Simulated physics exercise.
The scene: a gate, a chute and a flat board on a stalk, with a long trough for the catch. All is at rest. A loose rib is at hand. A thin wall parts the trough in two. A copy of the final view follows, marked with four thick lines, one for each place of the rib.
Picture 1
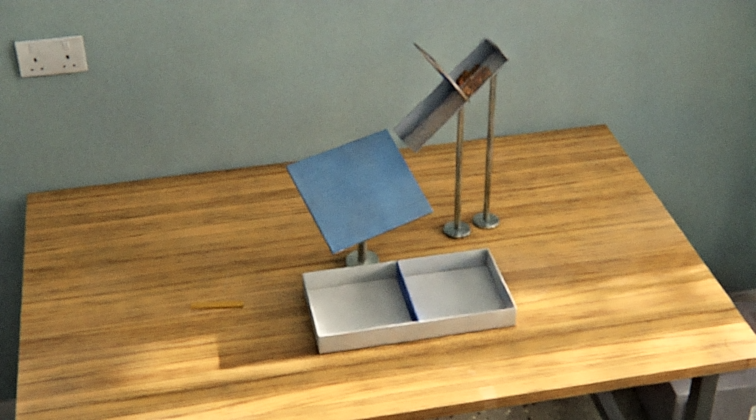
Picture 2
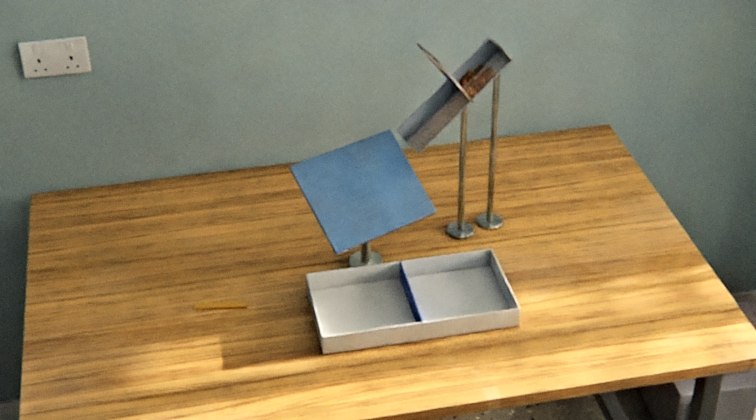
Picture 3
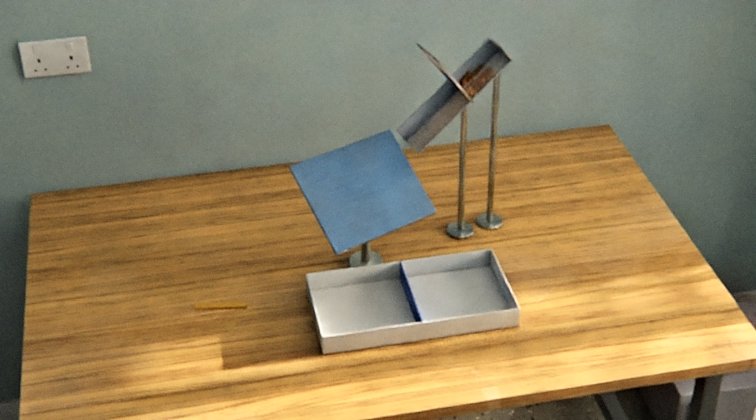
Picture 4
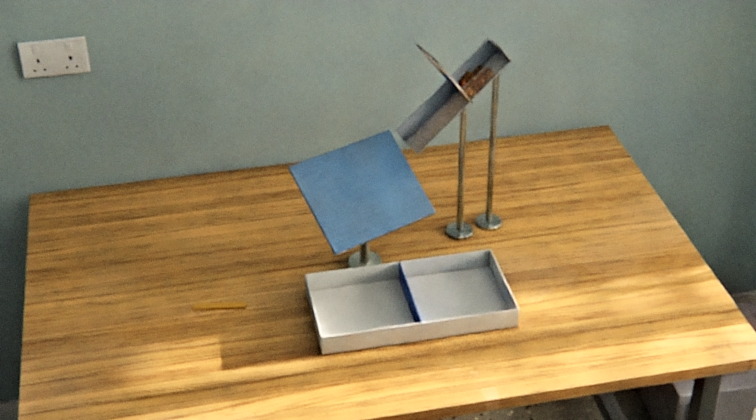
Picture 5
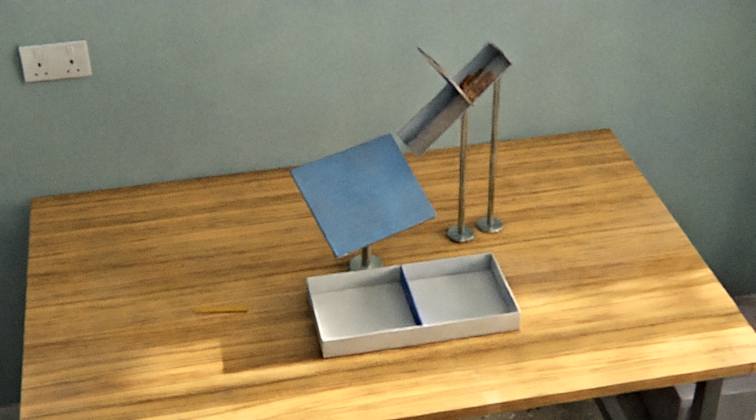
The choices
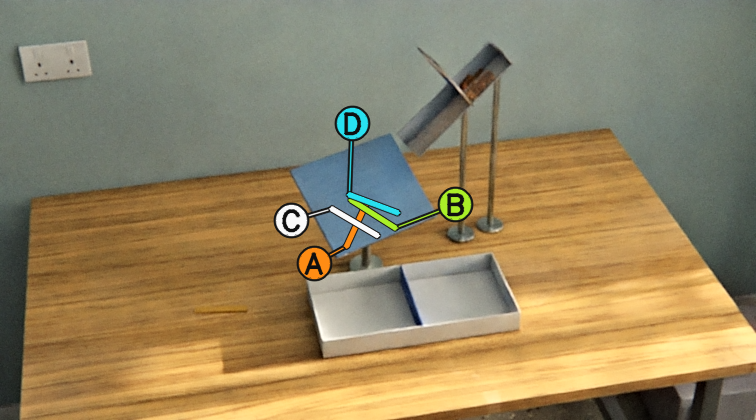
A tilted blue board stands behind a divided tray near a raised chute, all motionless.
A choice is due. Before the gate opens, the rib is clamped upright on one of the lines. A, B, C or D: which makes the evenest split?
The best line is C.
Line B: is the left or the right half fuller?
Right.
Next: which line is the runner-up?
A it is.
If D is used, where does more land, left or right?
More lands on the right.
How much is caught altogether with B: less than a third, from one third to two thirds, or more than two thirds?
It is more than two thirds.
On the marked copy, line A from (365, 204) to (346, 246); line B from (351, 200) to (395, 227); line C from (331, 208) to (377, 235); line D from (349, 194) to (397, 212).
With A, of what is caught, most in the left half, about a quarter in the right.
With B, of what is caught, a stray few in the left half, nearly all in the right.
With C, of what is caught, about half in the left half, about half in the right.
With D, of what is caught, a small part in the left half, nearly all in the right.
